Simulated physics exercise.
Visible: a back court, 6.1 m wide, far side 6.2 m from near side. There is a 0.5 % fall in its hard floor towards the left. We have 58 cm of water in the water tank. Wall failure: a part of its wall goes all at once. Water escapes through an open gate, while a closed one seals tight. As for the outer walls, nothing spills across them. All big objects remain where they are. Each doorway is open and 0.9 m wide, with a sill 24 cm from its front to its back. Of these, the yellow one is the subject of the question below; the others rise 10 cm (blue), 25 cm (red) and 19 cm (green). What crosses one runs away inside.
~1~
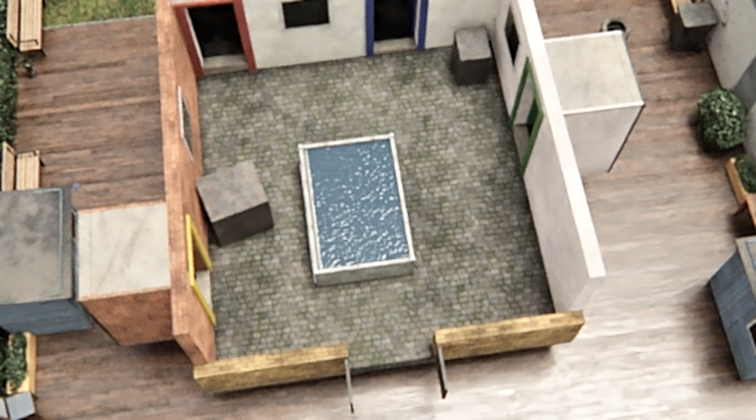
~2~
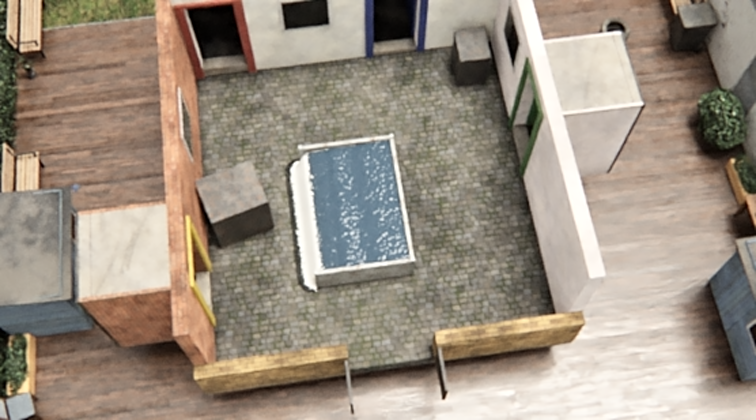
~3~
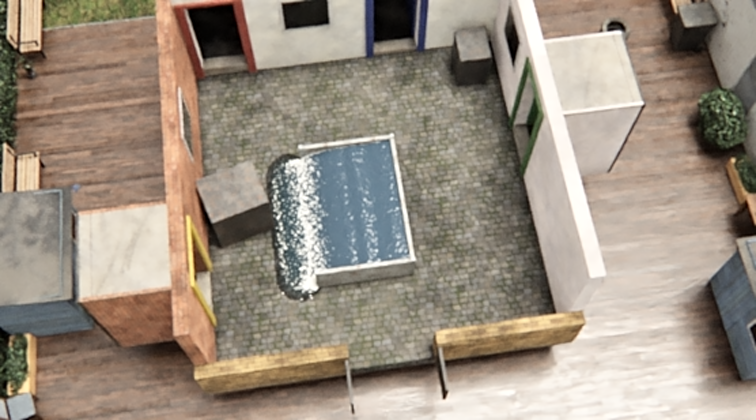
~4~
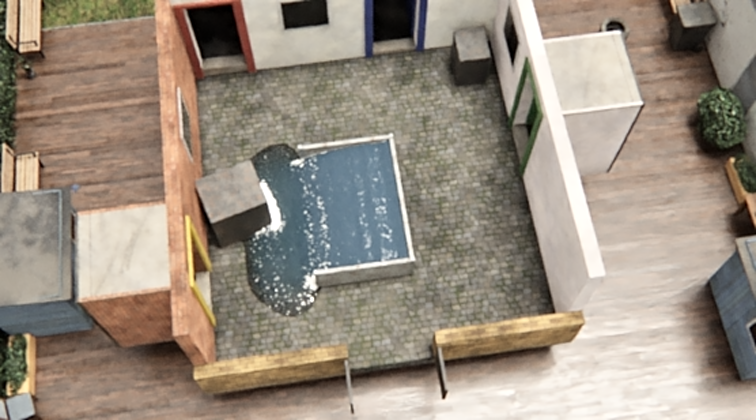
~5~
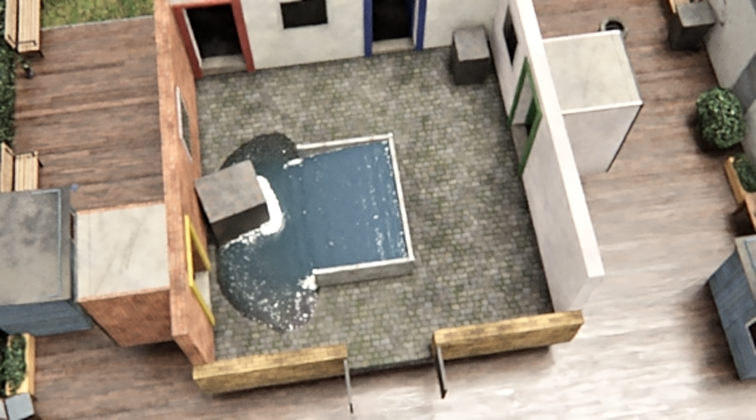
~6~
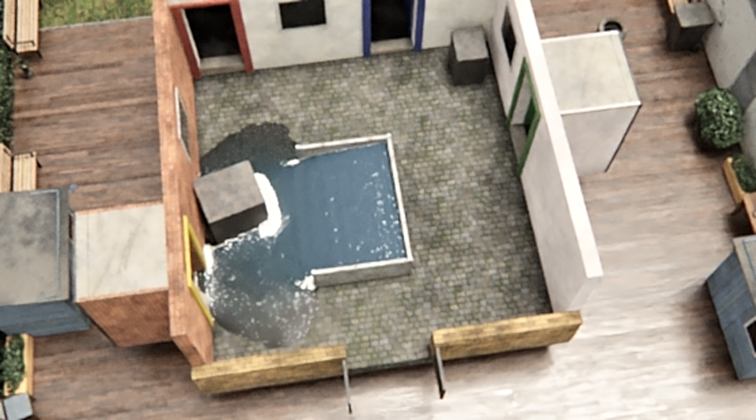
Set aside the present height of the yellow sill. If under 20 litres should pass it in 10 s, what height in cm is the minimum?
The minimum is around 32 cm.
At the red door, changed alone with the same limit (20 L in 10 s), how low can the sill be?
Red door, minimum about 24 cm.
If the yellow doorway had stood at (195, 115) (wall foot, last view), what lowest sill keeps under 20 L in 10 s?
Roughly 14.5 cm, give or take.
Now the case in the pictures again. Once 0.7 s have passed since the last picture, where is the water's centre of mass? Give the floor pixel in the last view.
The water is centred around (303, 221) in the last picture's pixels.
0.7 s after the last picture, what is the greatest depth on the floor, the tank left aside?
I'd put it near 40 cm.
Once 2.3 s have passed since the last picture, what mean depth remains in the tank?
The mean depth is roughly 14 cm.
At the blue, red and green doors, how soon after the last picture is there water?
Arrival: Blue 2.8 s, red 1.0 s, green 5.0 s.
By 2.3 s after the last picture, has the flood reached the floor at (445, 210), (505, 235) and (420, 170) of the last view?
One by one: Clear, clear, clear.
Then, 0.7 s after the last picture water covers 25 % of the floor, deepest (40 cm) near (270, 207); 32 cm at the yellow door, 74 litres in over its 9 cm sill.
Then, 2.3 s after the last picture water covers 40 % of the floor, deepest (30 cm) near (215, 375); 20 cm at the yellow door, 289 litres in over its 9 cm sill.
Then, 9.3 s after the last picture water covers 95 % of the floor, deepest (12 cm) near (404, 198); 7 cm at the yellow door, 366 litres in over its 9 cm sill.
At the yellow door as built, the water peaked near 33 cm, 0.9 s after the last picture.
With a sill of 26.5 cm, 53 litres would have come in within the 10 s; with 36 cm, 8 litres. So under 20 litres takes about 32 cm.
